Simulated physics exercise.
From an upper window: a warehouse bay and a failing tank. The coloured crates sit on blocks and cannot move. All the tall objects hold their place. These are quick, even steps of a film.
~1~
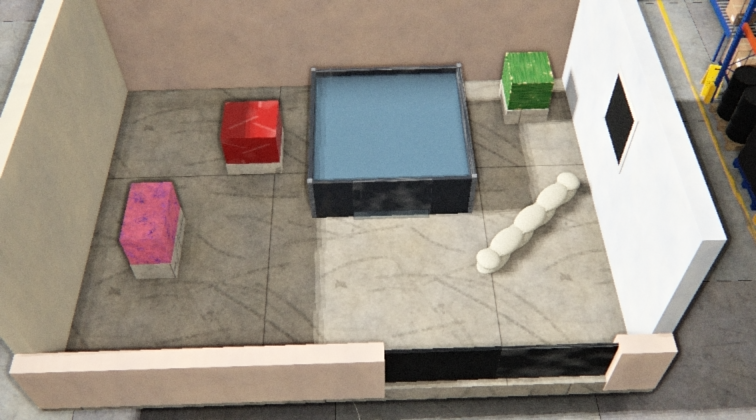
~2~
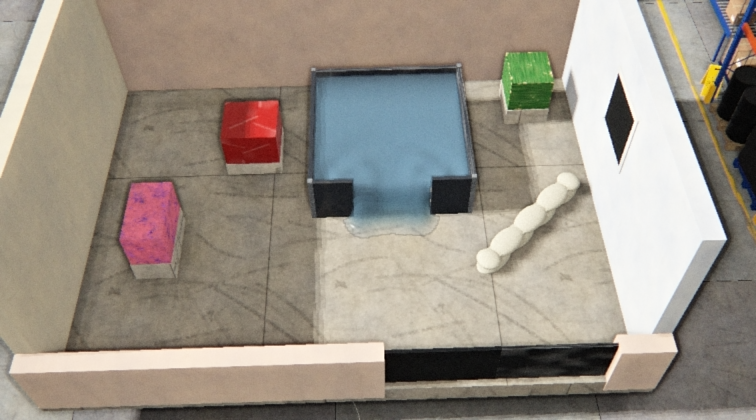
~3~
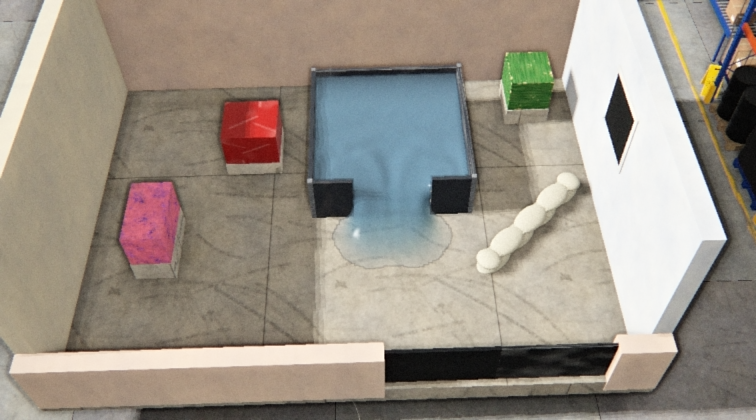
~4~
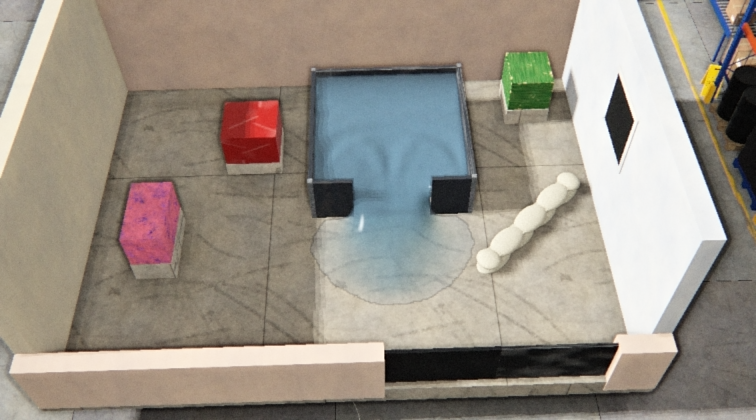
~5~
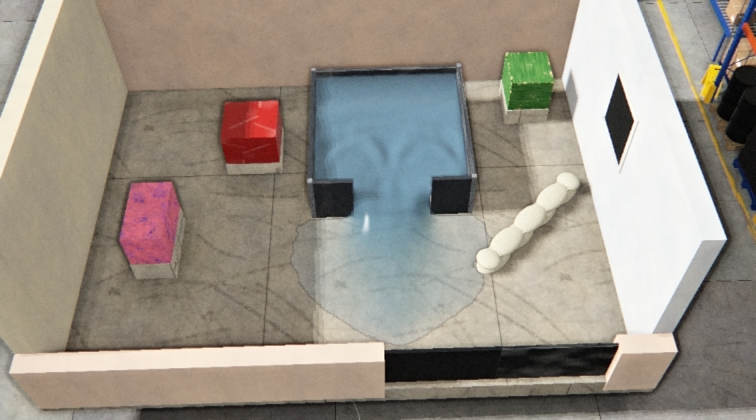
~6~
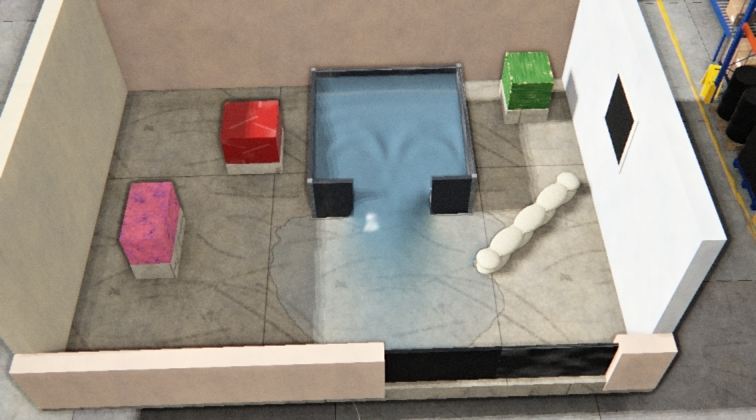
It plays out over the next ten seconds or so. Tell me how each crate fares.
In the end: The red crate stays dry; the green crate stays dry; the pink crate stays dry.
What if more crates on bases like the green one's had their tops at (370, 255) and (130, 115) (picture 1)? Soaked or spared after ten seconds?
In that order: Gets wet, escapes it.
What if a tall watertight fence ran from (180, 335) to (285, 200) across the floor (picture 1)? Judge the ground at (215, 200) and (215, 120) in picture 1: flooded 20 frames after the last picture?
As listed: Clear, dry.
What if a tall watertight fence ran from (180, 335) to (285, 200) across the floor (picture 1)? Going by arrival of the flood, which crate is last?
Last comes the red-painted one.
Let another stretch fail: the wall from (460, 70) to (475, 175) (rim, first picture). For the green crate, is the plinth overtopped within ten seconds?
The green crate ends up wet.
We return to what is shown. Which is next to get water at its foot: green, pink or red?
The pink one.
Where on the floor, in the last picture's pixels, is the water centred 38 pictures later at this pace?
Around (367, 232).
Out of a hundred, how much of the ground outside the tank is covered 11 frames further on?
Close to 40 %.
A moment on, water covers 25 % of the floor; the red crate not reached, the green crate not reached, the pink crate not reached.
Next, water covers 40 % of the floor; the red crate not reached, the green crate not reached, the pink crate not reached.
Then, water covers 55 % of the floor; the red crate not reached, the green crate water round its plinth, the pink crate water round its plinth.
Later, water covers 85 % of the floor; the red crate water round its plinth, the green crate water round its plinth, the pink crate water round its plinth.
In the end, water covers 95 % of the floor; the red crate stayed above the water, the green crate stayed above the water, the pink crate stayed above the water.
